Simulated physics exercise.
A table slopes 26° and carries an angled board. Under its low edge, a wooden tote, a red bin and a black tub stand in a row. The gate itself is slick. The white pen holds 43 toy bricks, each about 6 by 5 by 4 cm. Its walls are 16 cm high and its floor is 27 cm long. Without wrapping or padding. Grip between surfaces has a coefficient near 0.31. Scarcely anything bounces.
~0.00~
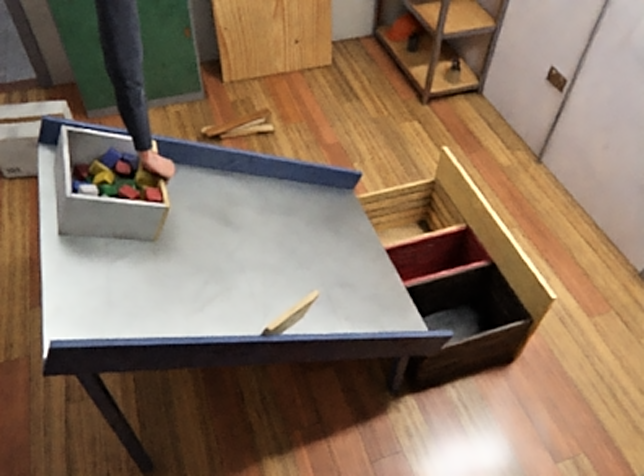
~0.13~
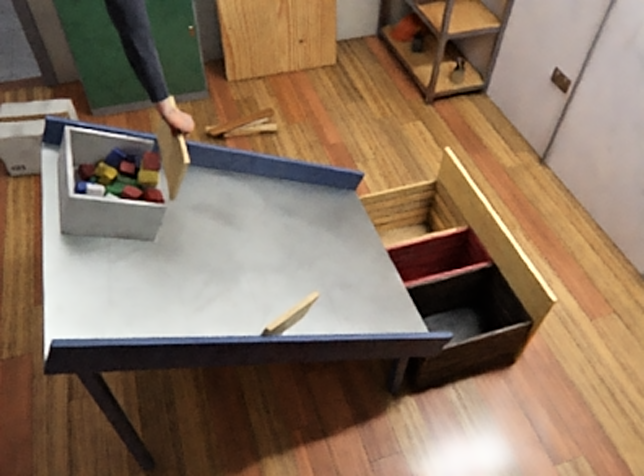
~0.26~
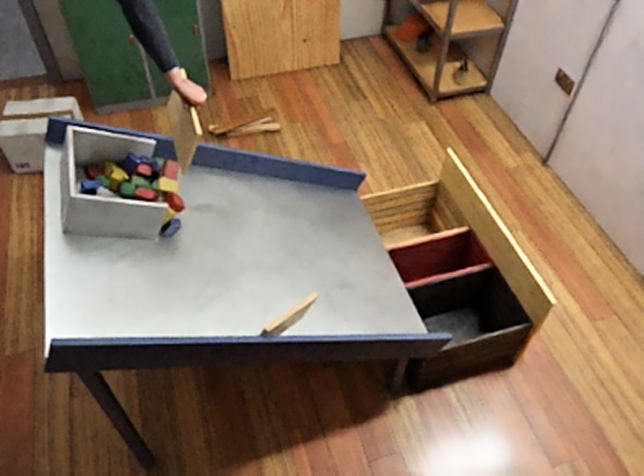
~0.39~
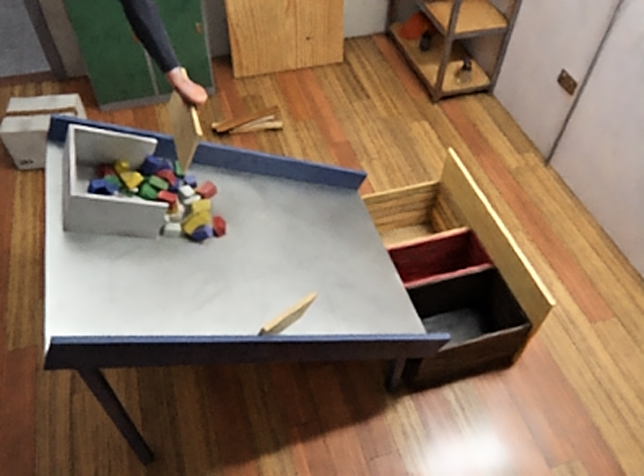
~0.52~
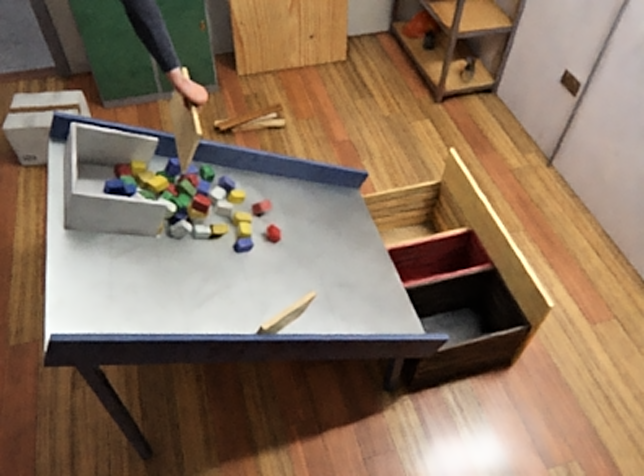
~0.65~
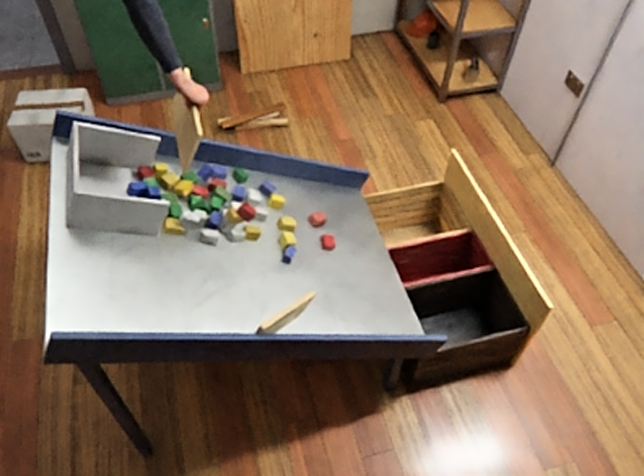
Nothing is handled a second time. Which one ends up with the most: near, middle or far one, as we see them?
The farthest one.
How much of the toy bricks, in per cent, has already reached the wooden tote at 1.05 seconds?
I'd put it near 10 in a hundred by then.
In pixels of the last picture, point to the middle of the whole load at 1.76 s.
Look around pixel (439, 254).
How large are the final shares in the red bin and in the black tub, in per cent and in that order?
Roughly 35 and 0 per cent.
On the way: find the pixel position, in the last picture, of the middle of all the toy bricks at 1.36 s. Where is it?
(431, 243).
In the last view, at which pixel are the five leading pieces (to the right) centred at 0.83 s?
They'd be centred about (366, 236) in the last picture.
After 0.83 s, 41 on the slope and 2 in the air.
After 1.05 s, 4 in the wooden tote, 3 in the red bin, 33 on the slope and 3 in the air.
After 1.36 s, 16 in the wooden tote, 12 in the red bin, 11 on the slope and 4 in the air.
When it is over (at 1.76 s), 27 in the wooden tote and 16 in the red bin.
